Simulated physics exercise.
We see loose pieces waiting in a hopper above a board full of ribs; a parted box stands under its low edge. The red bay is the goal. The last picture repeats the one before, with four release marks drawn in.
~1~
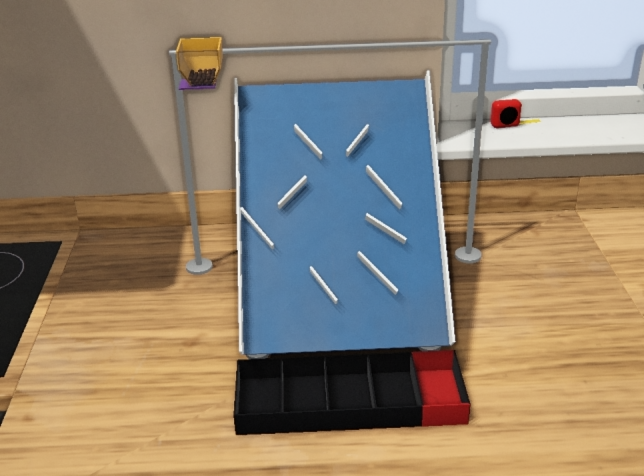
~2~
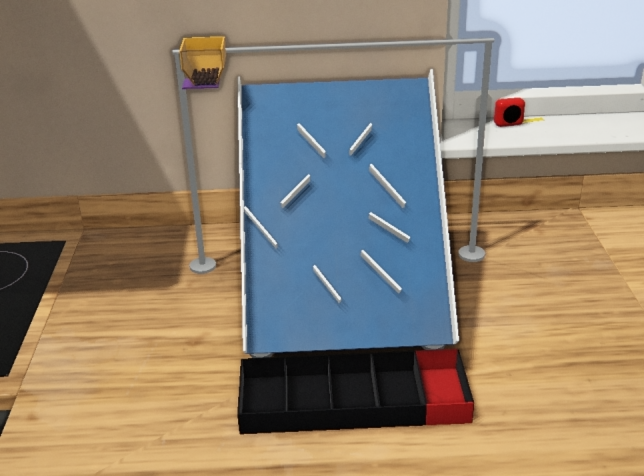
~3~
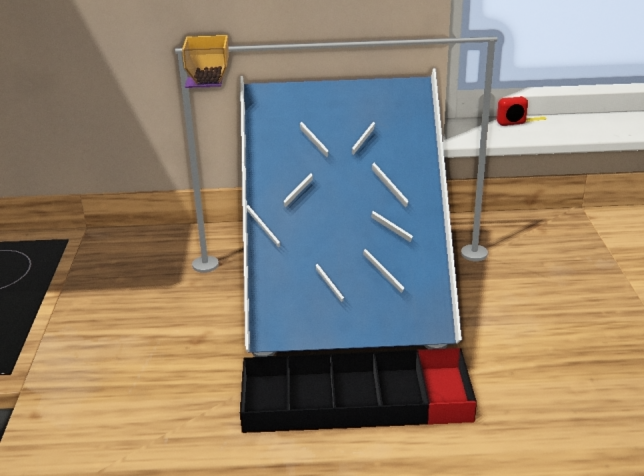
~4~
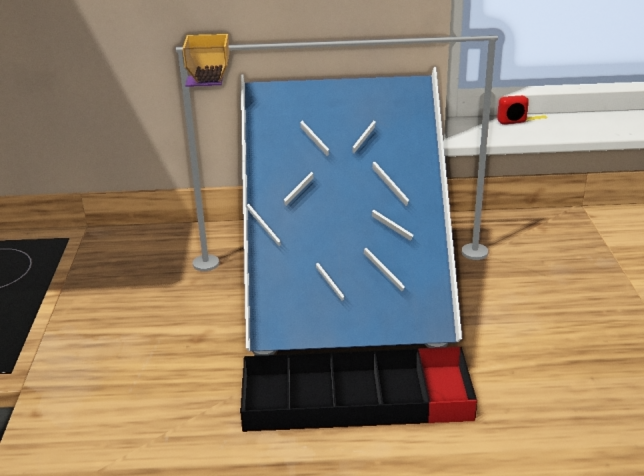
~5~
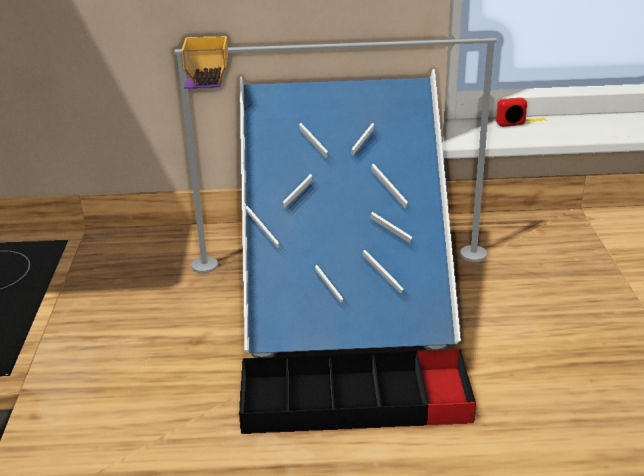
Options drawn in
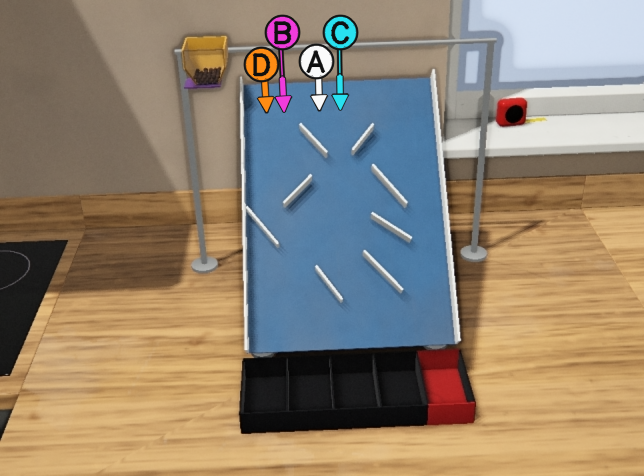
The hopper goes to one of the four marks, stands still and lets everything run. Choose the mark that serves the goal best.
Choose A.
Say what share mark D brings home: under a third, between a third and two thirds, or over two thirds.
Under a third.
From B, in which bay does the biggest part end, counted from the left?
The second from the left.
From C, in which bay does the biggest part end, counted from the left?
The fourth from the left.
On the marked copy, mark A meets the board at (319, 104); mark B meets the board at (283, 106); mark C meets the board at (340, 104); mark D meets the board at (266, 106).
For mark A, close to half in the red bay, close to half in other bays.
For mark B, only a few in the red bay, all but a few in other bays, only a few outside the box.
For mark C, only a few in the red bay, all but a few in other bays, only a few outside the box.
For mark D, none at all in the red bay, the whole lot in other bays.
